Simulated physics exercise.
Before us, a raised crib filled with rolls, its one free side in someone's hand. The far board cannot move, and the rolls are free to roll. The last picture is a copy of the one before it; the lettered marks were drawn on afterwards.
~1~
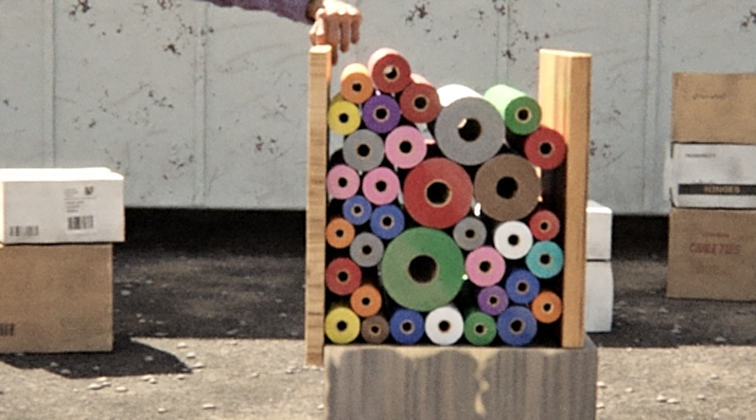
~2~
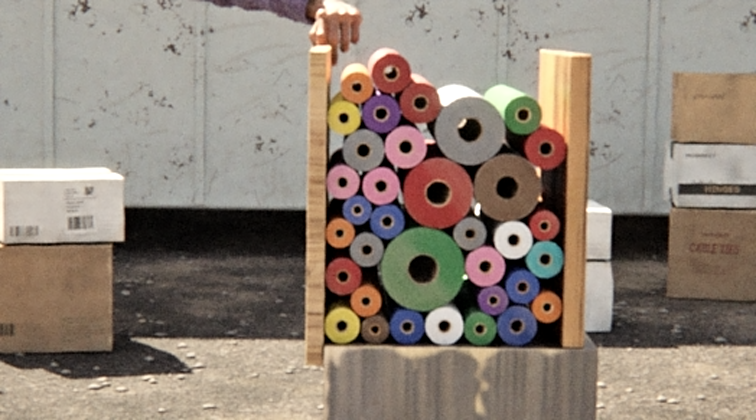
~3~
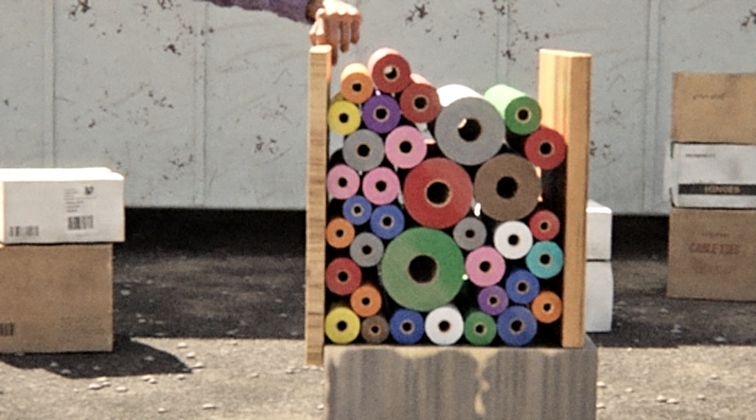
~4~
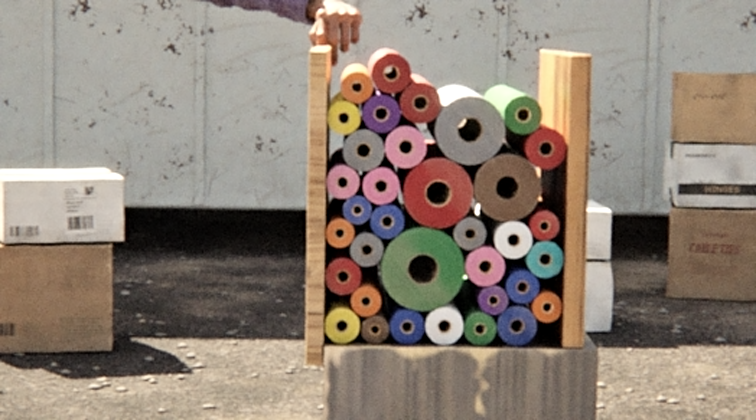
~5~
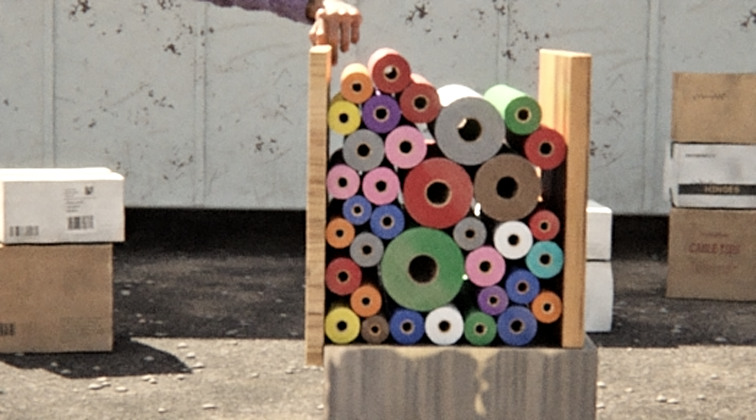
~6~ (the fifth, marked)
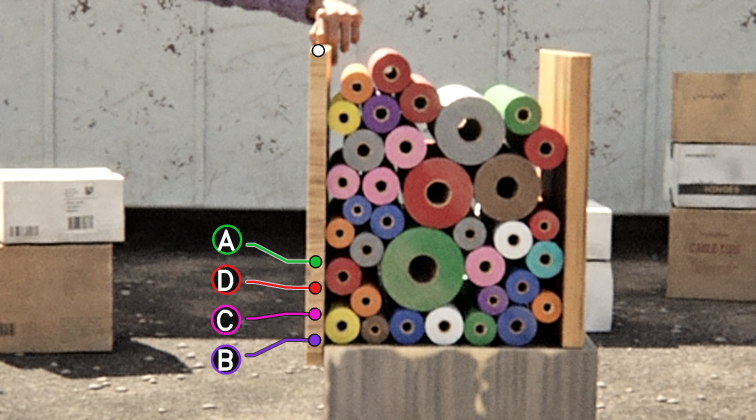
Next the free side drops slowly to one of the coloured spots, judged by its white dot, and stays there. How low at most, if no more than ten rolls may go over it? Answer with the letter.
Down to A.
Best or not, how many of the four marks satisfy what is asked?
One of the four.
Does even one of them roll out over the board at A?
Yes.
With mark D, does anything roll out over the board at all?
Yes, at D.
On the copy, A at (315, 261); B at (314, 340); C at (315, 314); D at (315, 288); the white dot at (318, 51).
On A. First, top of the board (326, 139).
Then, top of the board (325, 236).
Finally, top of the board (325, 261), ten out over the board.
By contrast, B more than ten out over the board; C more than ten out over the board; D eleven out over the board.
